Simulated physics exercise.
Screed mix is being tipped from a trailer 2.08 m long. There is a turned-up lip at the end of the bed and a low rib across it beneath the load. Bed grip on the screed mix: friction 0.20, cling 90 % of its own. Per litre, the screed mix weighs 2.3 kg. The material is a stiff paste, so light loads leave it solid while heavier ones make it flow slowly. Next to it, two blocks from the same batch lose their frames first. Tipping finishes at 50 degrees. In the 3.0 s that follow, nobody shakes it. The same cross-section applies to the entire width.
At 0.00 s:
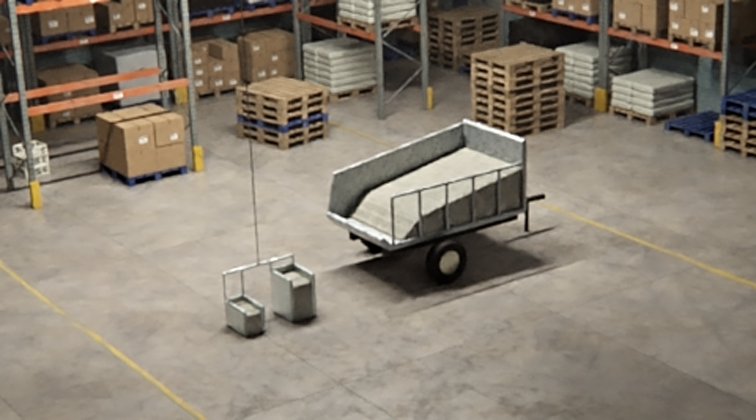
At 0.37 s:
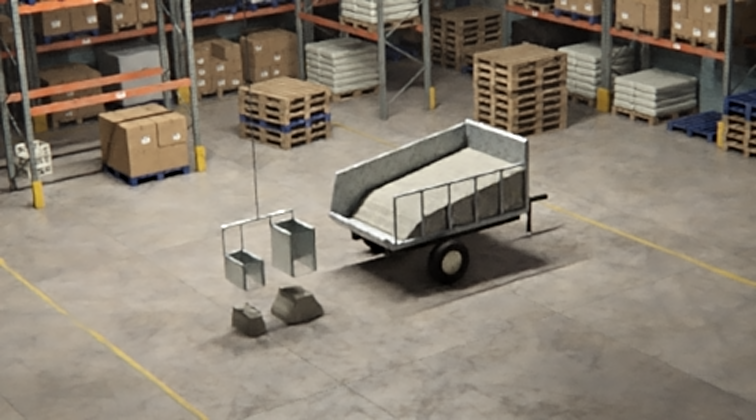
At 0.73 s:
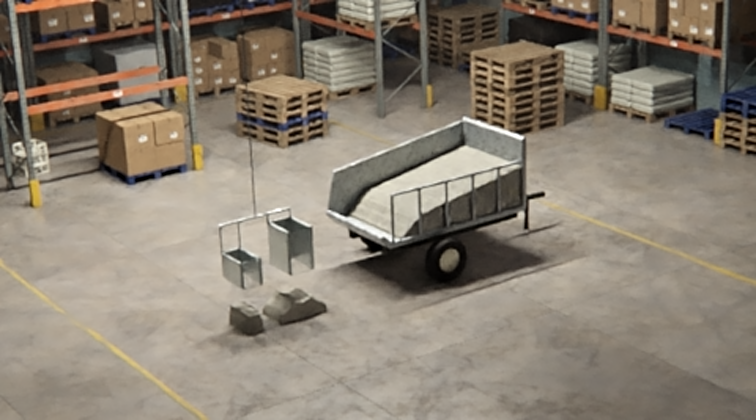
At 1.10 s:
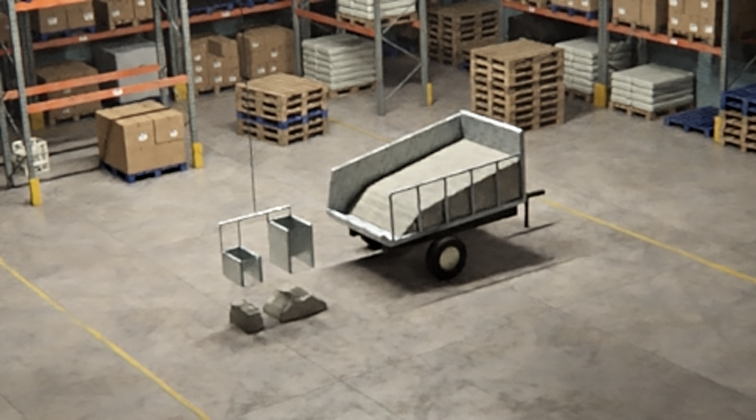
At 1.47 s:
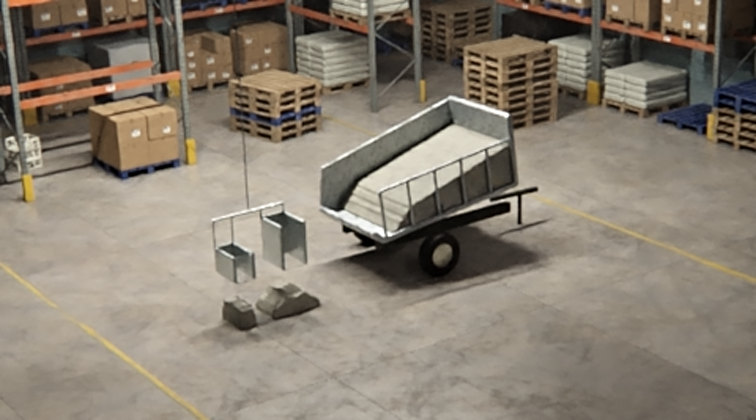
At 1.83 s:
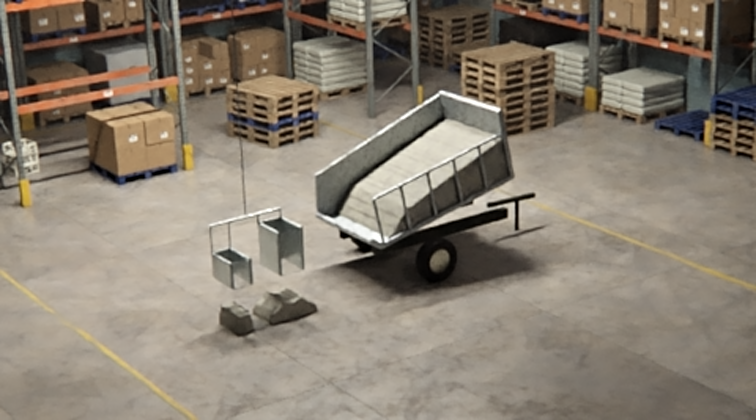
A grey trailer loaded with screed mix stood still while two metal moulds lifted off a pair of blocks, which slumped on the floor, the taller one most; then the trailer's bed tilted up at its right end.
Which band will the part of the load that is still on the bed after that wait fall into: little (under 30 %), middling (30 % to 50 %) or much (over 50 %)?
Little.
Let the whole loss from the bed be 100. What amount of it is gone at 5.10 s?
I'd reckon around 90 per cent.
By 2.80 s, the tilt is 25 degrees and 100 % is on the bed.
By 3.95 s, the tilt is 41 degrees and 68 % is on the bed.
By 5.10 s, the tilt is 50 degrees and 26 % is on the bed.
By 6.25 s, the tilt is 50 degrees and 21 % is on the bed.
By 7.73 s, at the end, the tilt is 50 degrees and 21 % is on the bed.
